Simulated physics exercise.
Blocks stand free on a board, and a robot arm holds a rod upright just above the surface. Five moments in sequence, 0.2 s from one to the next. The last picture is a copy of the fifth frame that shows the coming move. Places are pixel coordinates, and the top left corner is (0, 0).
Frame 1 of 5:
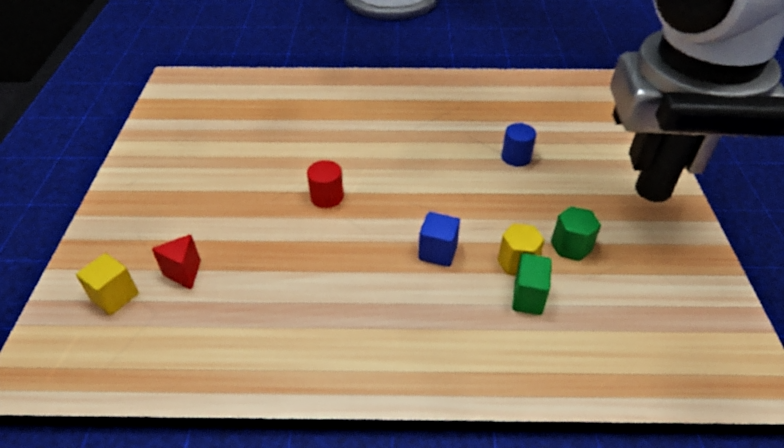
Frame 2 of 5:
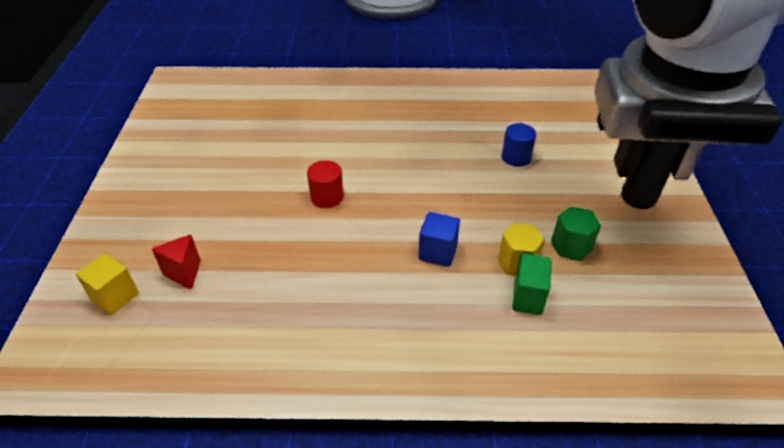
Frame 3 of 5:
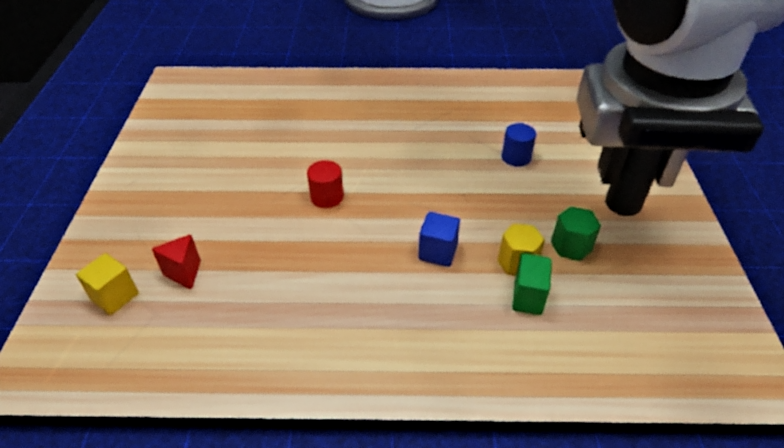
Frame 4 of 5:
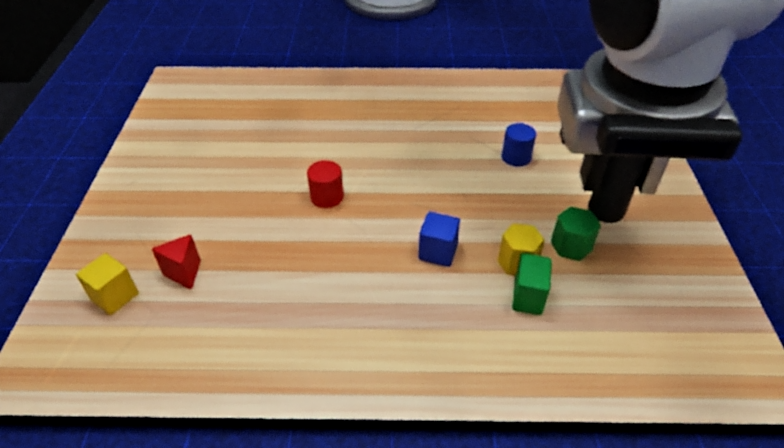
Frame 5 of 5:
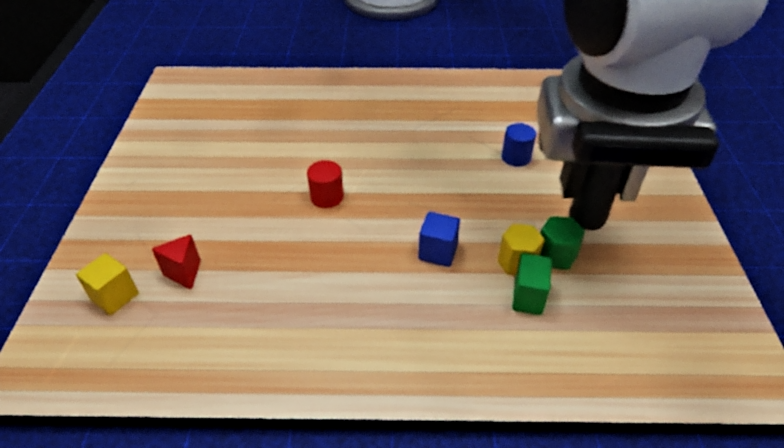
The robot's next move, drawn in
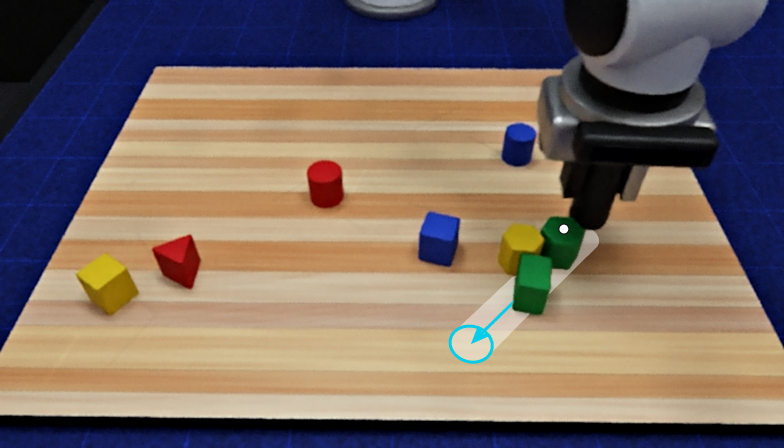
On a wooden board, a robot arm moves left and nudges the green hexagon toward the yellow one.
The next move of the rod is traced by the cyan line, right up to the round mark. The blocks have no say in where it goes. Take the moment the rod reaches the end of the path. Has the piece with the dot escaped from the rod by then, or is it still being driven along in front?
It will get left beside or behind the rod.
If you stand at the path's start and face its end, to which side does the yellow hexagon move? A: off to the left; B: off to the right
B (off to the right)
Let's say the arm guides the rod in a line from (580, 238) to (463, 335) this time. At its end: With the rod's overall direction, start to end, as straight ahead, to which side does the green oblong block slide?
It moves over to the left.
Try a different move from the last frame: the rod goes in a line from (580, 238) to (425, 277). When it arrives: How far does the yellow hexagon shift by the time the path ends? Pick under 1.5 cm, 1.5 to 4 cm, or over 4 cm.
Beyond 4 cm.
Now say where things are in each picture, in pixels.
In the first frame, rod's lower end at (652, 192); blue square block at (440, 225); yellow hexagon at (524, 236); green oblong block at (536, 270); green hexagon at (580, 220).
In the second frame, rod at (638, 199); blocks still.
In the third frame, rod at (623, 205); blocks still.
In the fourth frame, rod at (606, 212); blocks still.
In the fifth frame, rod at (587, 219); blue square block at (440, 225); yellow hexagon at (524, 236); green oblong block at (536, 270); green hexagon at (564, 229).
Drawn move, from (580, 238) to (471, 344); the dot is on the green hexagon.
On the path given first. One third of the way, rod at (553, 251); yellow hexagon at (479, 243), turned 30° clockwise; green oblong block at (515, 284), turned 70° anticlockwise; green hexagon at (518, 254), turned 35° clockwise.
Two thirds of the way, rod at (515, 287); blue square block at (431, 224), turned 25° clockwise; yellow hexagon at (454, 248), turned 70° clockwise; green oblong block at (493, 311); green hexagon at (474, 276), turned 80° clockwise.
At the end, rod at (474, 326); blue square block at (431, 224), turned 25° clockwise; yellow hexagon at (453, 249), turned 75° clockwise; green oblong block at (462, 358), turned 155° anticlockwise; green hexagon at (444, 290), turned 170° clockwise.
